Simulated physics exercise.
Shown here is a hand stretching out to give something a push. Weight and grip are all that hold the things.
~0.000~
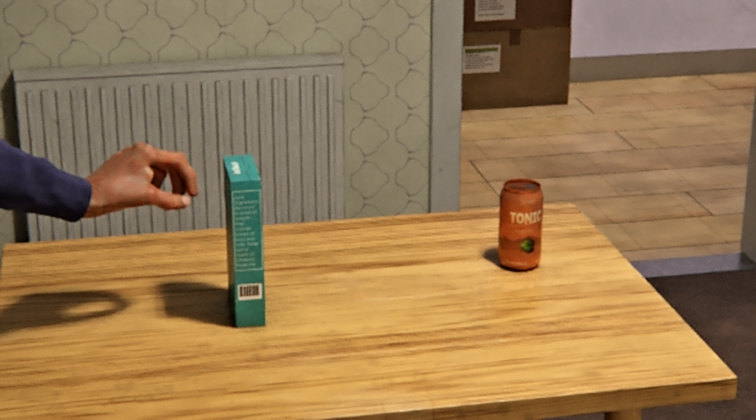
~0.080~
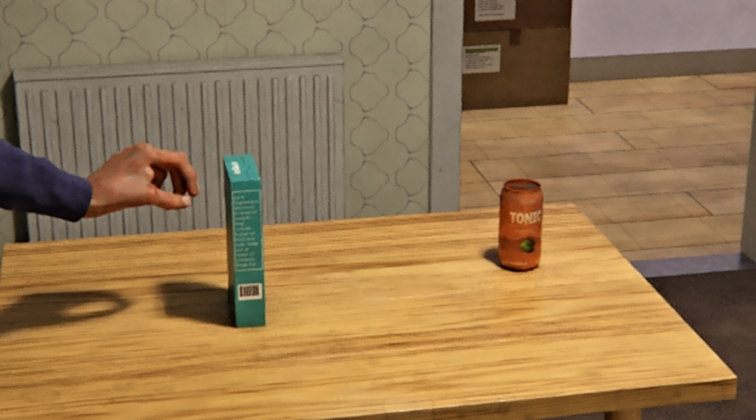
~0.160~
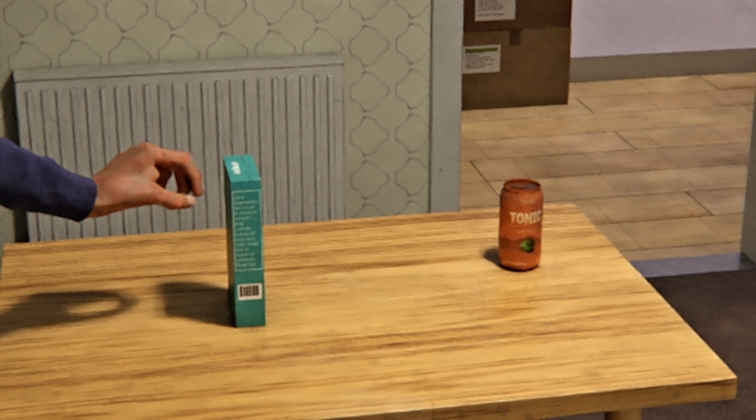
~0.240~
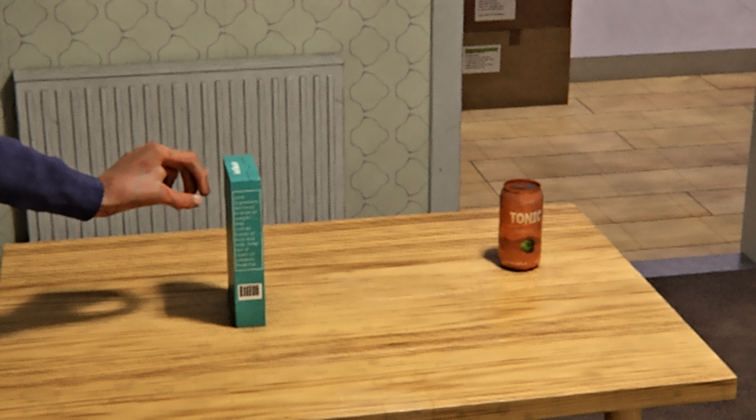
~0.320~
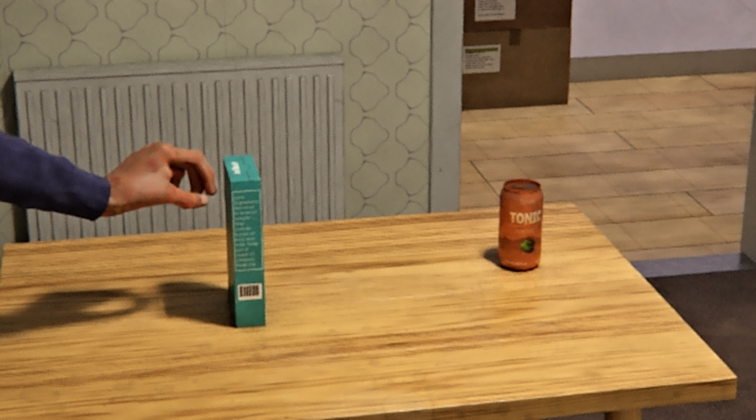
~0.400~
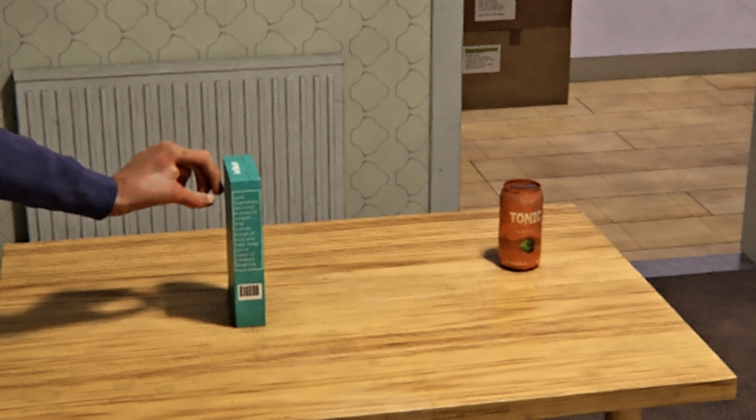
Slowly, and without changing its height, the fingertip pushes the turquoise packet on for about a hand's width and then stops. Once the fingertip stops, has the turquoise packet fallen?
Yes.
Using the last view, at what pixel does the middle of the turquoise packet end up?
Near pixel (350, 289).
By 0.80 s, turquoise packet tilted by 10° near (258, 238).
By 1.20 s, turquoise packet tilted by 61° near (320, 259).
By 1.30 s, turquoise packet on its side near (345, 286).
By 1.40 s, turquoise packet on its side near (349, 289).
When it is over (2.2 s), lying over on the table, turquoise packet. End places, in pixels of the last picture, turquoise packet near (349, 289).
